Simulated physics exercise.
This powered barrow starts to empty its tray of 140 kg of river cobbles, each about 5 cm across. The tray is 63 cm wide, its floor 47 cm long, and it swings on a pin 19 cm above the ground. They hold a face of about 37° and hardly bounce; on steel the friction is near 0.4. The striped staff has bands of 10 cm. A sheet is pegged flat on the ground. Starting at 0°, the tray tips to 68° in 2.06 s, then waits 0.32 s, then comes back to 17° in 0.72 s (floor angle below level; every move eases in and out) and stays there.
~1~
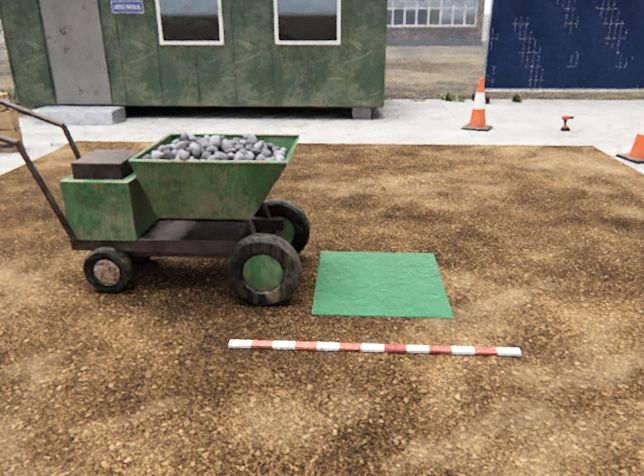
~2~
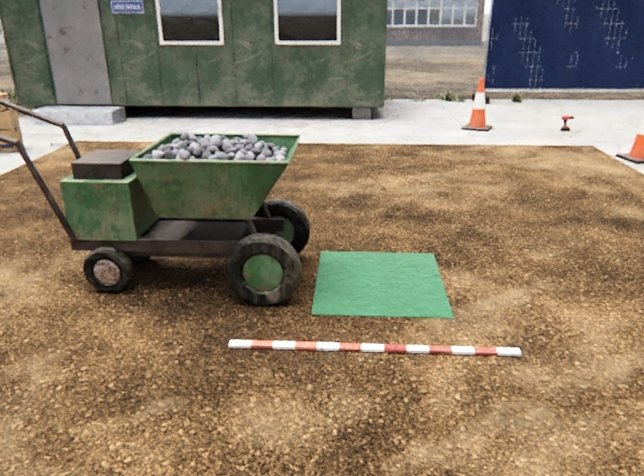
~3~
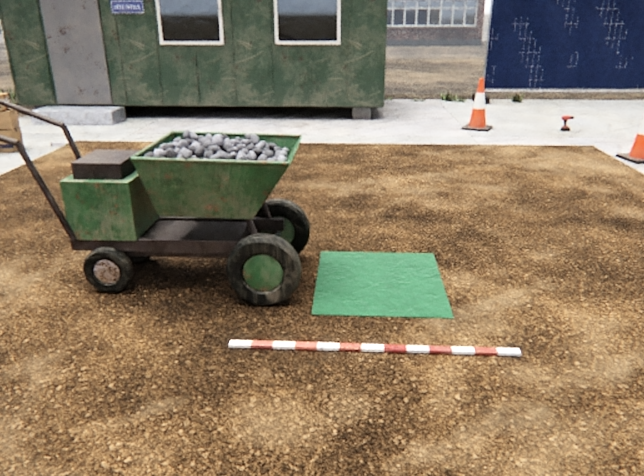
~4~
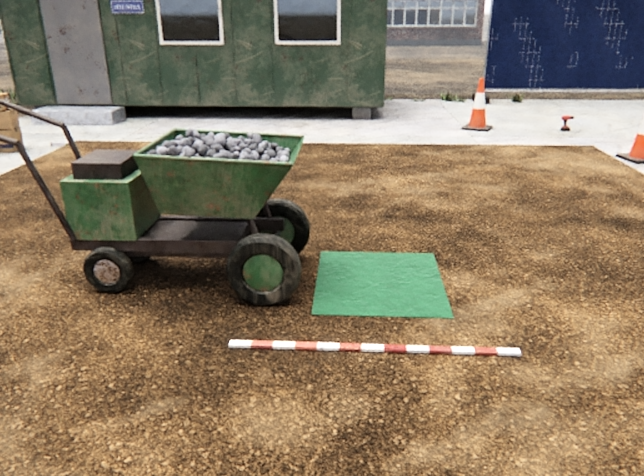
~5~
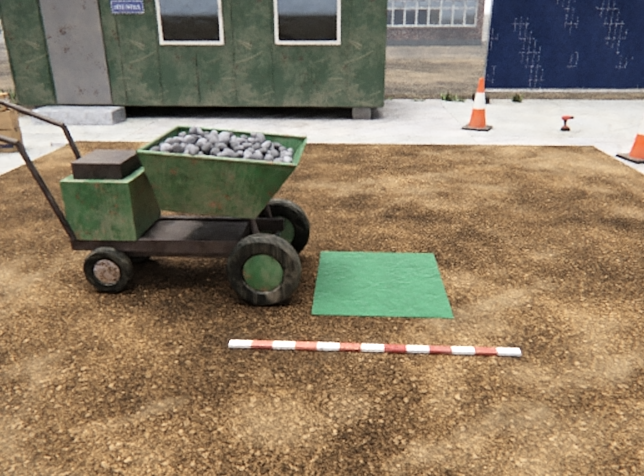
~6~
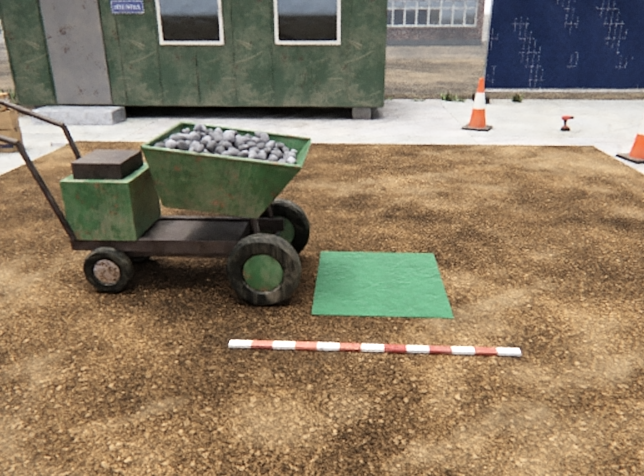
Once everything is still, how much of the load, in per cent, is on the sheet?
Some 45 per cent of it.
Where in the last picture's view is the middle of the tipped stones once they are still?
Near (418, 279).
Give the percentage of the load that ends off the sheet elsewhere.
Some 30 per cent of the load.
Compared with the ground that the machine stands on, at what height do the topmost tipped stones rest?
Some 18 cm above that level.
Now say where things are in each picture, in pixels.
In the first picture, lip at (287, 163), floor tilted 0°, highest stones at (218, 143).
In the second picture, lip at (287, 163), floor tilted 0°, highest stones at (213, 143).
In the third picture, the tray is at 1°, its lip at (289, 164); the top of the load is at (215, 142).
In the fourth picture, lip at (292, 165), floor tilted 3°, highest stones at (214, 140).
In the fifth picture, lip at (296, 166), floor tilted 4°, highest stones at (203, 137).
In the sixth picture, the tray is at 7°, its lip at (301, 167); the top of the load is at (203, 134).
A little later the floor is at 57°; 98 % in the tray, 2 % on the sheet; the foremost stones are at (386, 226).
Then the floor is at 68°; 63 % in the tray, 29 % on the sheet, 7 % off the sheet elsewhere; the foremost stones are at (485, 281).
Later still the floor is at 17°; 26 % in the tray, 1 % short of the sheet, 44 % on the sheet, 30 % off the sheet elsewhere; the foremost stones are at (539, 277).
In the end the floor is at 17°; 26 % in the tray, 1 % short of the sheet, 44 % on the sheet, 30 % off the sheet elsewhere; the foremost stones are at (539, 277).
